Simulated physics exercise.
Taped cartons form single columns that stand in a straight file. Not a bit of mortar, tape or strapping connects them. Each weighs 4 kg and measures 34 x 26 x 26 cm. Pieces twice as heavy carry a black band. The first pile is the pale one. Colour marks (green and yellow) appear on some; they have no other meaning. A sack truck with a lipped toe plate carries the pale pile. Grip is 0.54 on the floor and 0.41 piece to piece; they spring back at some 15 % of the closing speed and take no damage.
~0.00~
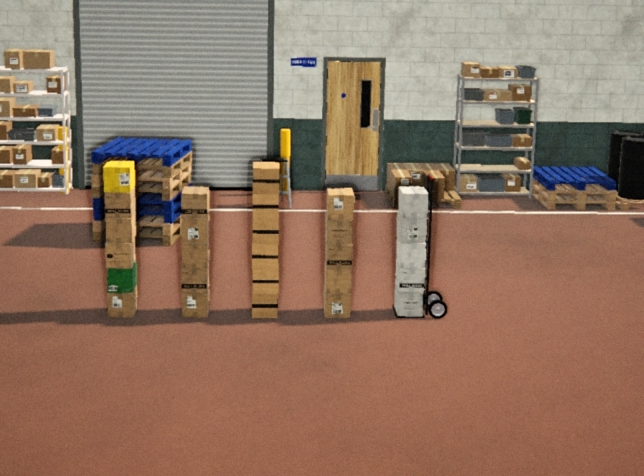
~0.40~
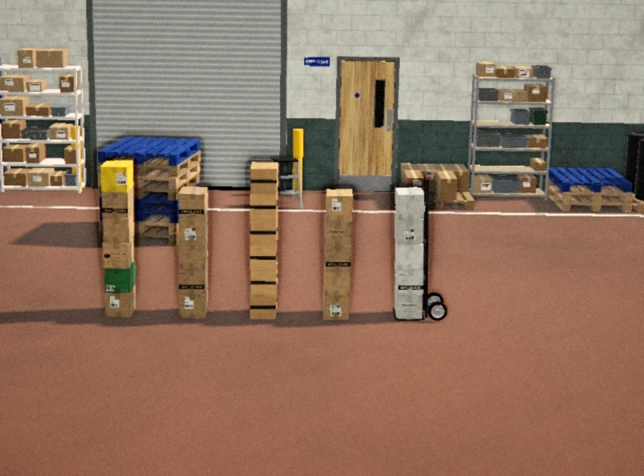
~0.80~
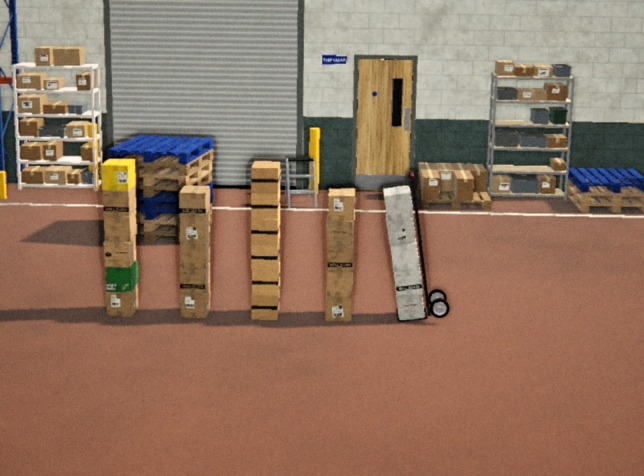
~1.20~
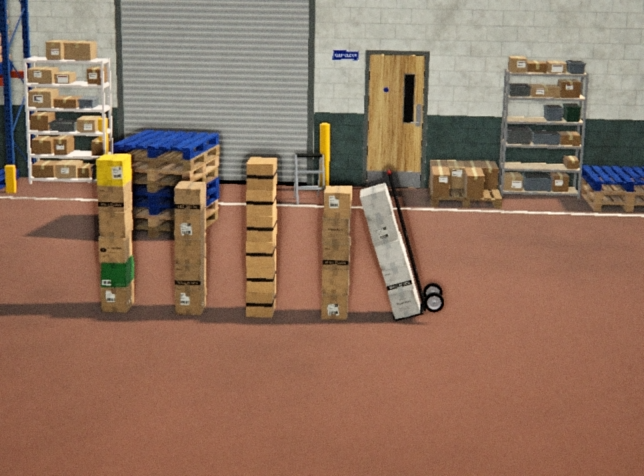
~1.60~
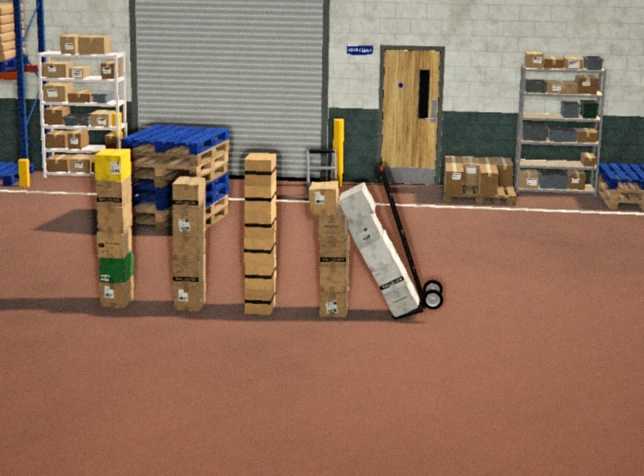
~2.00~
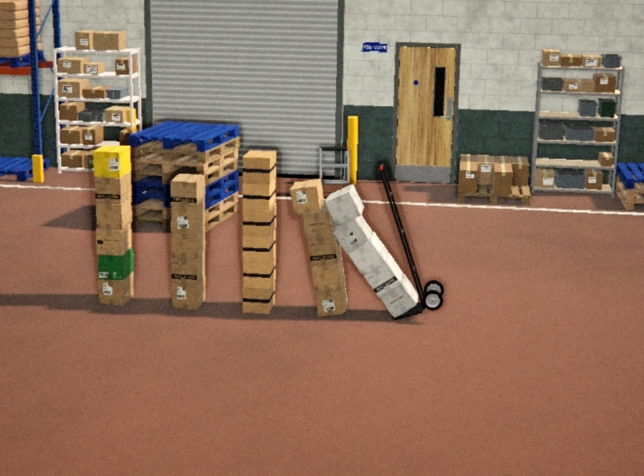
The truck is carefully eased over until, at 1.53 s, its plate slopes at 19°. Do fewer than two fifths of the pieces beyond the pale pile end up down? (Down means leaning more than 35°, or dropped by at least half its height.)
No.
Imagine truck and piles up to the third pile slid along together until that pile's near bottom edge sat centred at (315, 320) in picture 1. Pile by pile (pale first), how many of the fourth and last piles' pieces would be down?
In that case fourth pile 5 and last pile 6.
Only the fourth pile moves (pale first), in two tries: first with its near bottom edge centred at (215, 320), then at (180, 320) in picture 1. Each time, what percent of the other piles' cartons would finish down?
100 and 100 %.
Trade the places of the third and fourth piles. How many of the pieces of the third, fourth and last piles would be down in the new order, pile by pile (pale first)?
After the swap, the third pile would have 5 down, the fourth 6 and the last 6.
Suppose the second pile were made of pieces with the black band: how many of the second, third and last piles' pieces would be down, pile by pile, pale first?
Pile by pile that makes second 0, third 0, last 0.
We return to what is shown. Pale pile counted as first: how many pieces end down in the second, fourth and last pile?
Counting pieces, the second pile has 5, the fourth 4 and the last 6.
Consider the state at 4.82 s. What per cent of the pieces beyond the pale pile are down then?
95 per cent.
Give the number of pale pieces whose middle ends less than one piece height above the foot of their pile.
Count: 2.
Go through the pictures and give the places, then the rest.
In the first frame (places mark the middle of the side facing us; the camera moves round a little), truck frame (431, 207) 0° forward; yellow carton (117, 180); green carton (120, 281); the rest undisturbed.
In the second frame, truck frame (428, 208) 2° forward; yellow carton (114, 180).
In the third frame, truck frame (416, 205) 9° forward, top of the pale pile leaning 9°; yellow carton (115, 178); the rest undisturbed.
In the fourth frame, truck frame (396, 202) 16° forward, top of the pale pile leaning 18°; yellow carton (110, 173); the rest undisturbed.
In the fifth frame, truck frame (390, 199) 19° forward, top of the pale pile leaning 28°; green carton (112, 271); 2 disturbed, none down.
In the sixth frame, truck frame (389, 198) 19° forward, top of the pale pile leaning 26°; green carton (110, 268); yellow carton (106, 165); steepest lean 9°, the carton at (323, 252); 5 disturbed, none down.
After 2.84 s, 5 of the pale pile down; 3 of the 22 other cartons down.
After 3.56 s, 5 of the pale pile down; 15 of the 22 other cartons down; yellow carton leaning 13°; green carton leaning 12°.
After 4.82 s, 5 of the pale pile down; 21 of the 22 other cartons down; green carton on its side; yellow carton on its side.
At rest (6.2 s), 5 of the pale pile down; 21 of the 22 other cartons down; yellow carton on its side; green carton on its side. That is 95 per cent. As the last picture would show them, middles, green carton near (42, 283).
